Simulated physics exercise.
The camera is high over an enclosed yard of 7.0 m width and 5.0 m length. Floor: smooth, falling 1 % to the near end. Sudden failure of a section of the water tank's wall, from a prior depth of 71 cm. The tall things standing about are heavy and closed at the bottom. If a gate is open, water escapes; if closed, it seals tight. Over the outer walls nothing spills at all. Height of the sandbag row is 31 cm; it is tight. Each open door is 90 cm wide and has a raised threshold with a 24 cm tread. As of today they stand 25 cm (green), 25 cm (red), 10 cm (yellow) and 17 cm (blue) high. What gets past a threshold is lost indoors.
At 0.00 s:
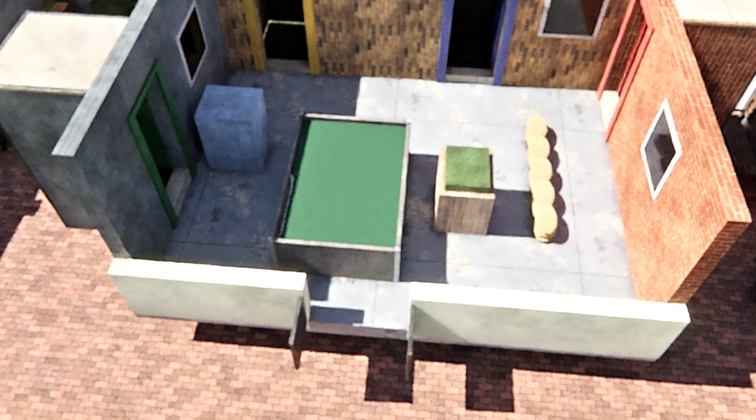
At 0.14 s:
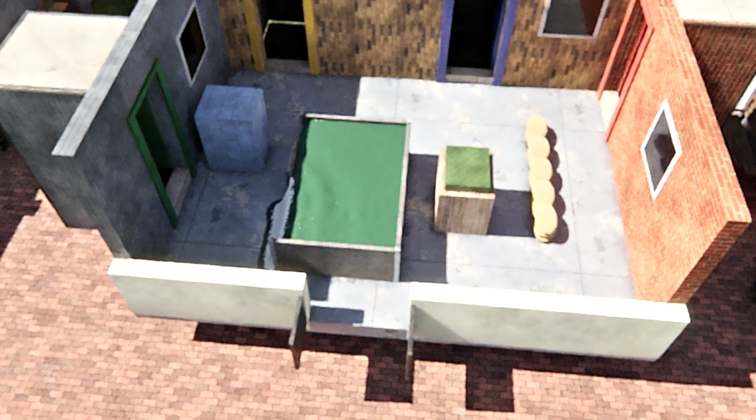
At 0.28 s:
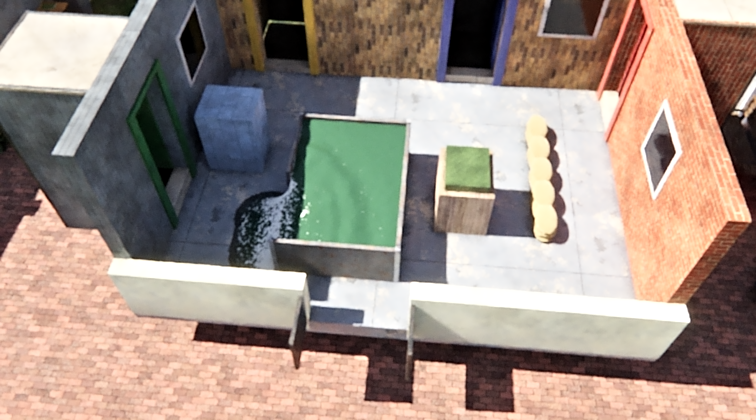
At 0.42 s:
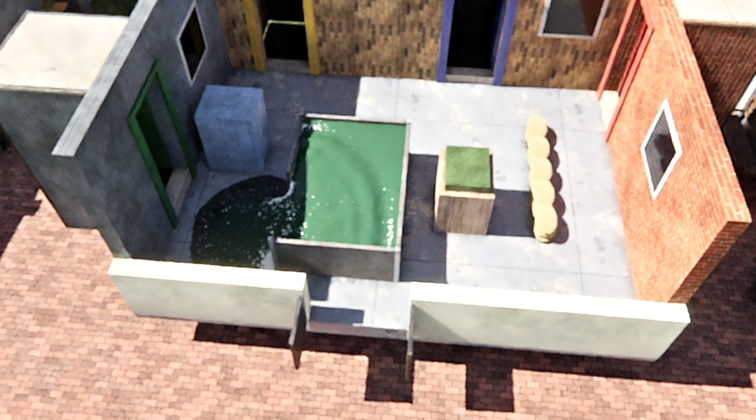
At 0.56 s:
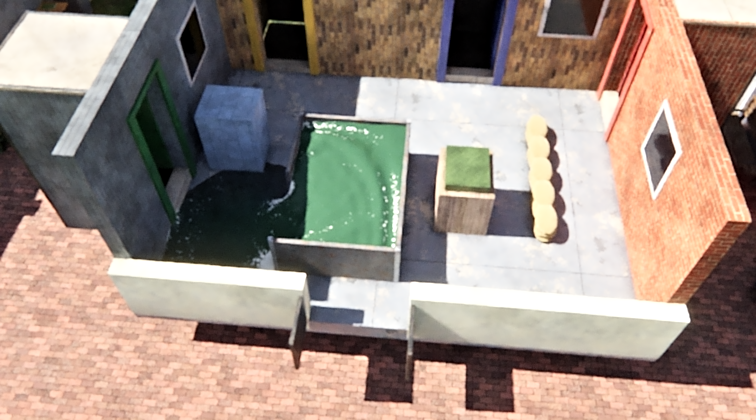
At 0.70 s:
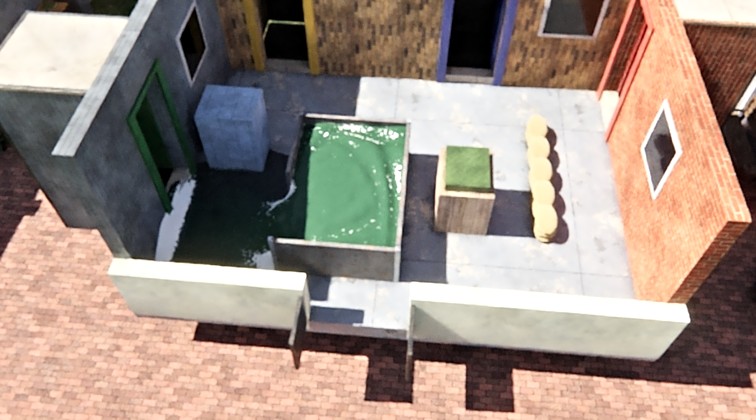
Green water bursts through the tank's left wall and spreads across the yard's left side.
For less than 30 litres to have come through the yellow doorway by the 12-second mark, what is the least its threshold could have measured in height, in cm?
12.5 cm or so.
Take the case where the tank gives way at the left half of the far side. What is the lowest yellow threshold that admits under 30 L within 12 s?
Required height: Approx. 23 cm.
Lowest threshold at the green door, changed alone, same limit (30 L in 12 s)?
For the green door, about 34 cm.
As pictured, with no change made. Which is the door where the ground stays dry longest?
I'd say the red one.
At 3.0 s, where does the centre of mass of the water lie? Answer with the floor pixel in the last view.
Look at about (281, 212) in the last view.
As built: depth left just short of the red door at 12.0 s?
You'd measure close to 8.0 cm there.
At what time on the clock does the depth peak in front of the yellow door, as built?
Approximately 4.5 s.
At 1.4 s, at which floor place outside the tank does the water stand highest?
Around (152, 292).
After 1.4 s water covers 15 % of the floor, deepest (60 cm) near (152, 292); it has not reached the yellow door.
After 3.0 s water covers 35 % of the floor, deepest (41 cm) near (217, 172); 17 cm at the yellow door, 1 litre in over its 10 cm threshold.
After 12.0 s water covers 95 % of the floor, deepest (15 cm) near (152, 292); 6 cm at the yellow door, 68 litres in over its 10 cm threshold.
At the yellow door as built, the water arrived by 2.4 s and peaked near 17 cm at 4.4 s.
With a threshold of 11.5 cm, 41 litres would have come in within the 12 s; with 13.5 cm, 17 litres. So under 30 litres takes about 12.5 cm.
